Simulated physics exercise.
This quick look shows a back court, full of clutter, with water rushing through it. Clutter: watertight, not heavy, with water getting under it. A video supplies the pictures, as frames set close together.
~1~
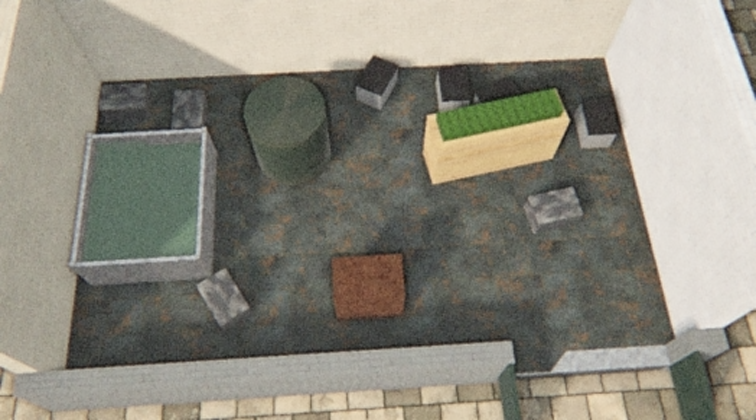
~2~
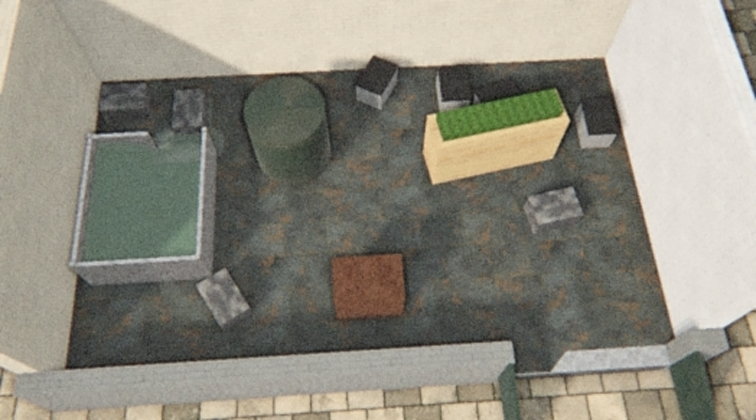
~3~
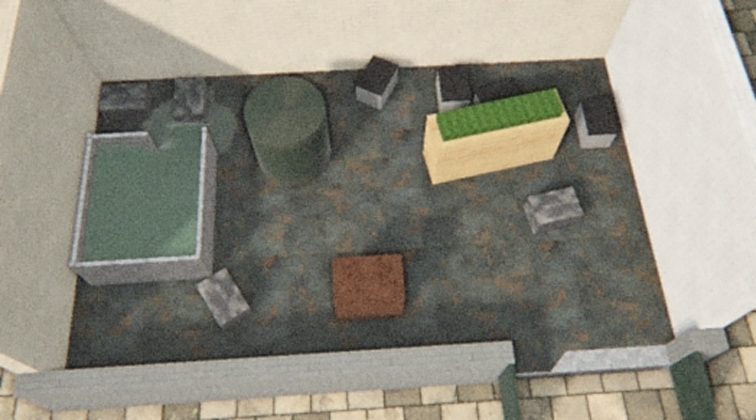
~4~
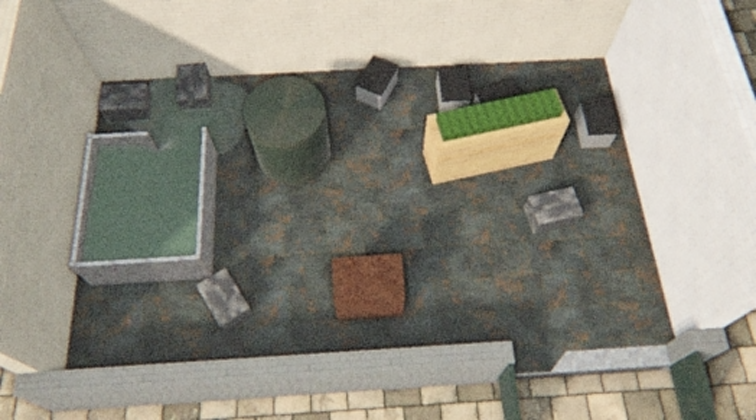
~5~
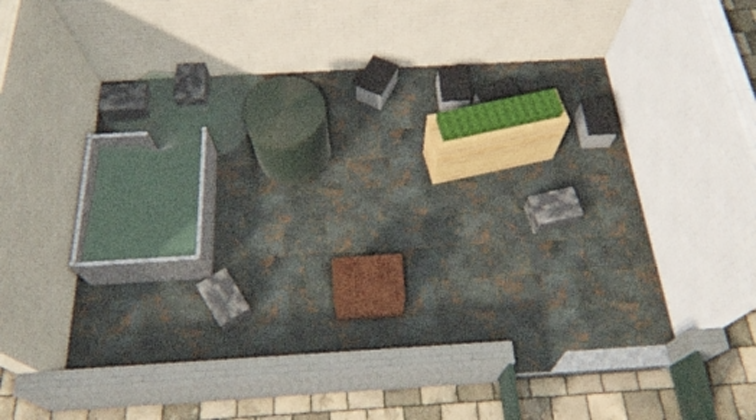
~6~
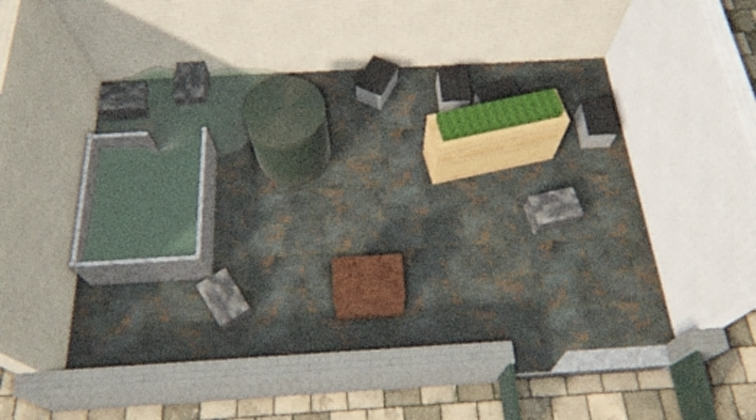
We see a walled court scattered with blocks as green water spills from a gap in a square tank and spreads along the back left; one small gray block there shifts slightly backward while the other objects stay put.
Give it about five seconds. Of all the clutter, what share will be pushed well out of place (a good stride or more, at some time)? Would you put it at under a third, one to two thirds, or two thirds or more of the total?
It lands in the middle band.
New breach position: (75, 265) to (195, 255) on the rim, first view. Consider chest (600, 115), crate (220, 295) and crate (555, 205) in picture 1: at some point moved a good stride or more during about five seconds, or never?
Taking them in order, less than that, displaced that much, less than that.
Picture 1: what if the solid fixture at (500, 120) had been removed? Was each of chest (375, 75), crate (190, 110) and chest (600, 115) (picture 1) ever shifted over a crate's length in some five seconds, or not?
No. 1 got relocated, no. 2 got relocated, no. 3 remained in place.
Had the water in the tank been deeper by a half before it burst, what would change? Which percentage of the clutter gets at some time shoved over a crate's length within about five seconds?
Something like 80 percent.
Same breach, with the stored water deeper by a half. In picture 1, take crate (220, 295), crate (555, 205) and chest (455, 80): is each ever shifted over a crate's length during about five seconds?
Respectively, never gets that far, never gets that far, gets that far.
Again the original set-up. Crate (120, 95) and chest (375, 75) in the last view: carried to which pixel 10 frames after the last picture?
Approximately (132, 122) for one and (421, 93) for the other.
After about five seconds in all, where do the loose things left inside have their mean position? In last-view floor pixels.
(440, 146).
A moment on, 0 of 8 are well off their spots; 1 afloat.
Next, 1 of 8 are well off their spots; 1 afloat.
Later, 2 of 8 are well off their spots; 2 afloat.
In the end, 5 of 8 are well off their spots, and 5 have been at some point; 3 afloat.
